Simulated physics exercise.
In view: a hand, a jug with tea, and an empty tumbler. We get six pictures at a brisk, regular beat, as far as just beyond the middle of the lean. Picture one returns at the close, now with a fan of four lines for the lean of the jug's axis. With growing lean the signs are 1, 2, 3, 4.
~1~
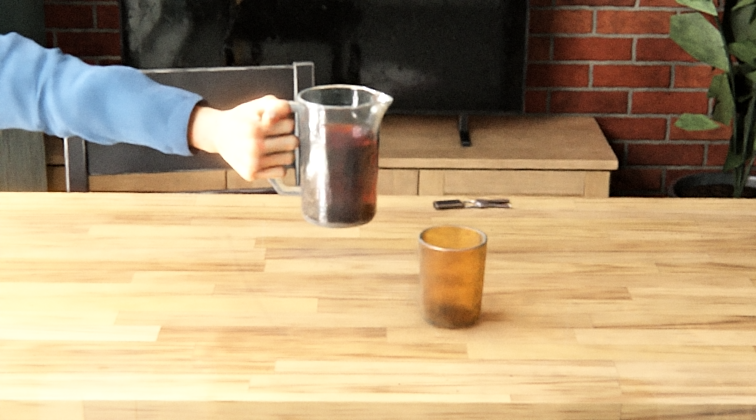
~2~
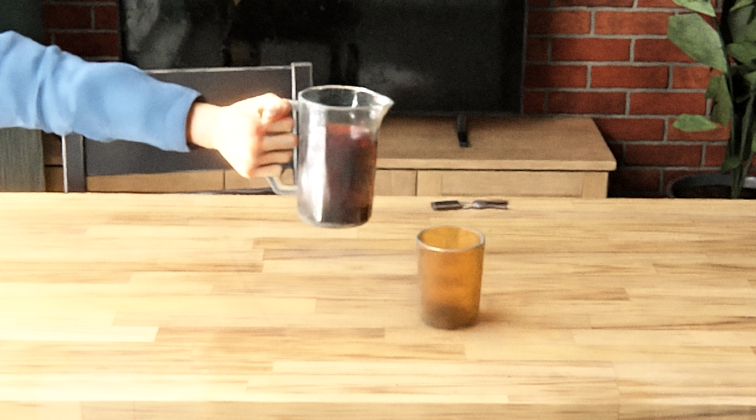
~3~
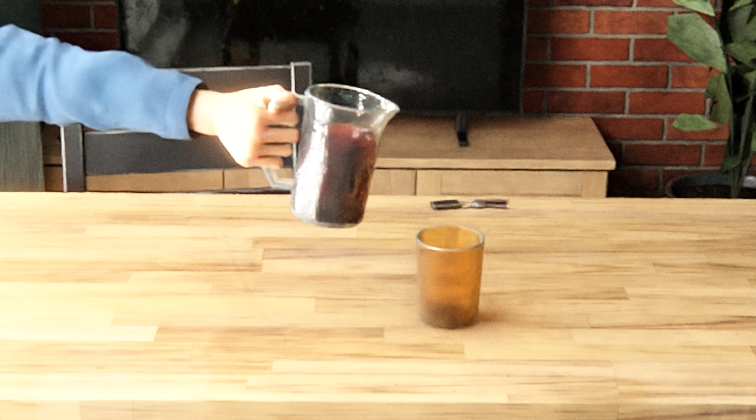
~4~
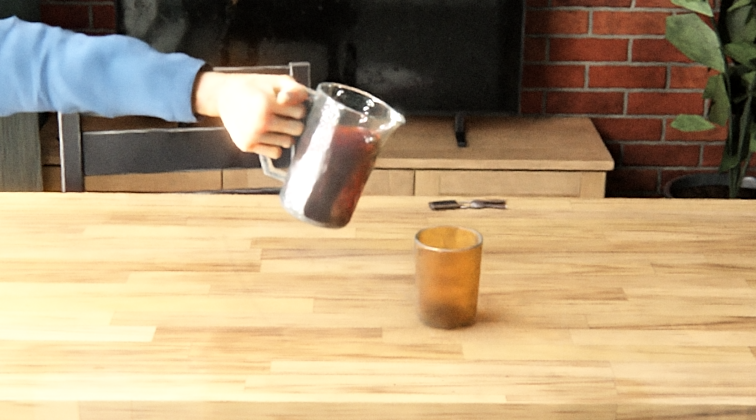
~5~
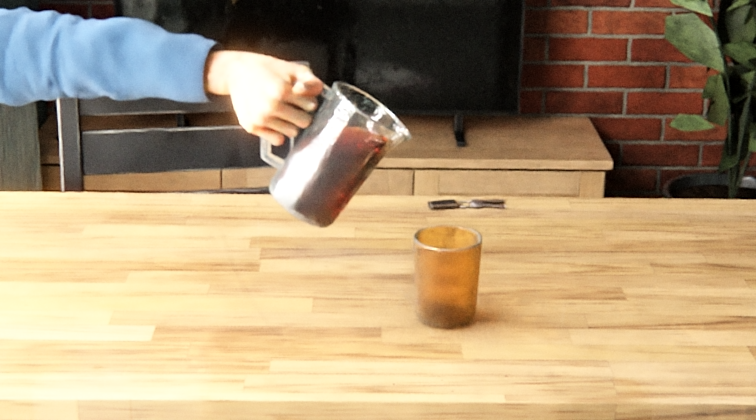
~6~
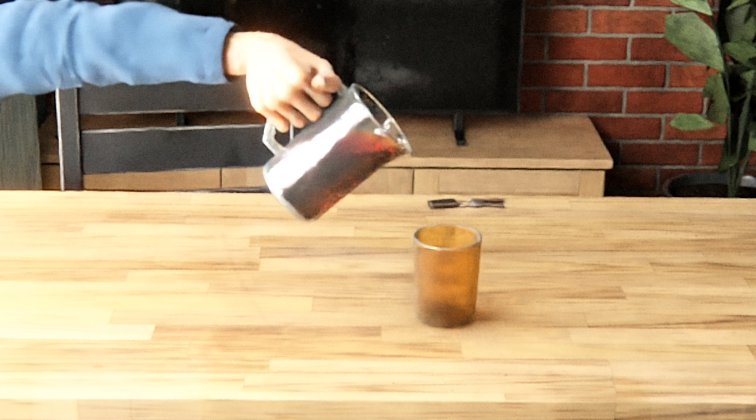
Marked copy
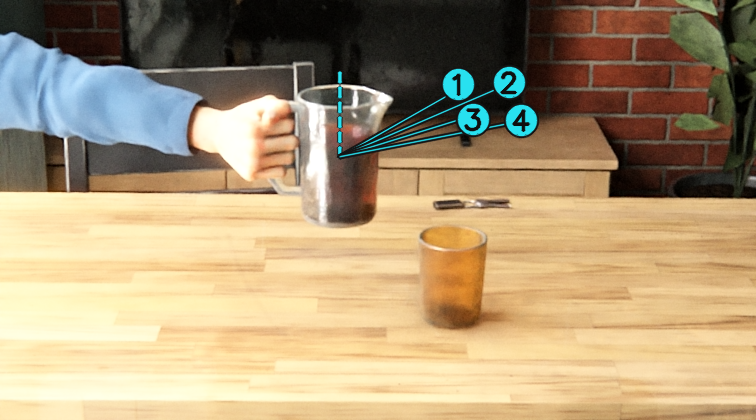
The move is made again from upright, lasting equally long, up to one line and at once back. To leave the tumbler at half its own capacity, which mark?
The answer is line 3.
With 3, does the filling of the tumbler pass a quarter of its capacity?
Yes, it does.
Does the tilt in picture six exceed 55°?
No, it does not.
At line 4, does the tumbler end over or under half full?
Over.
In cyan, 1 at (445, 96); 2 at (494, 90); 3 at (455, 120); 4 at (504, 124).
With 1, the tumbler ends with about 20 % of what it can hold.
With 2, the tumbler ends with about 33 % of what it can hold.
With 3, the tumbler ends with about 49 % of what it can hold.
With 4, the tumbler ends with about 68 % of what it can hold.
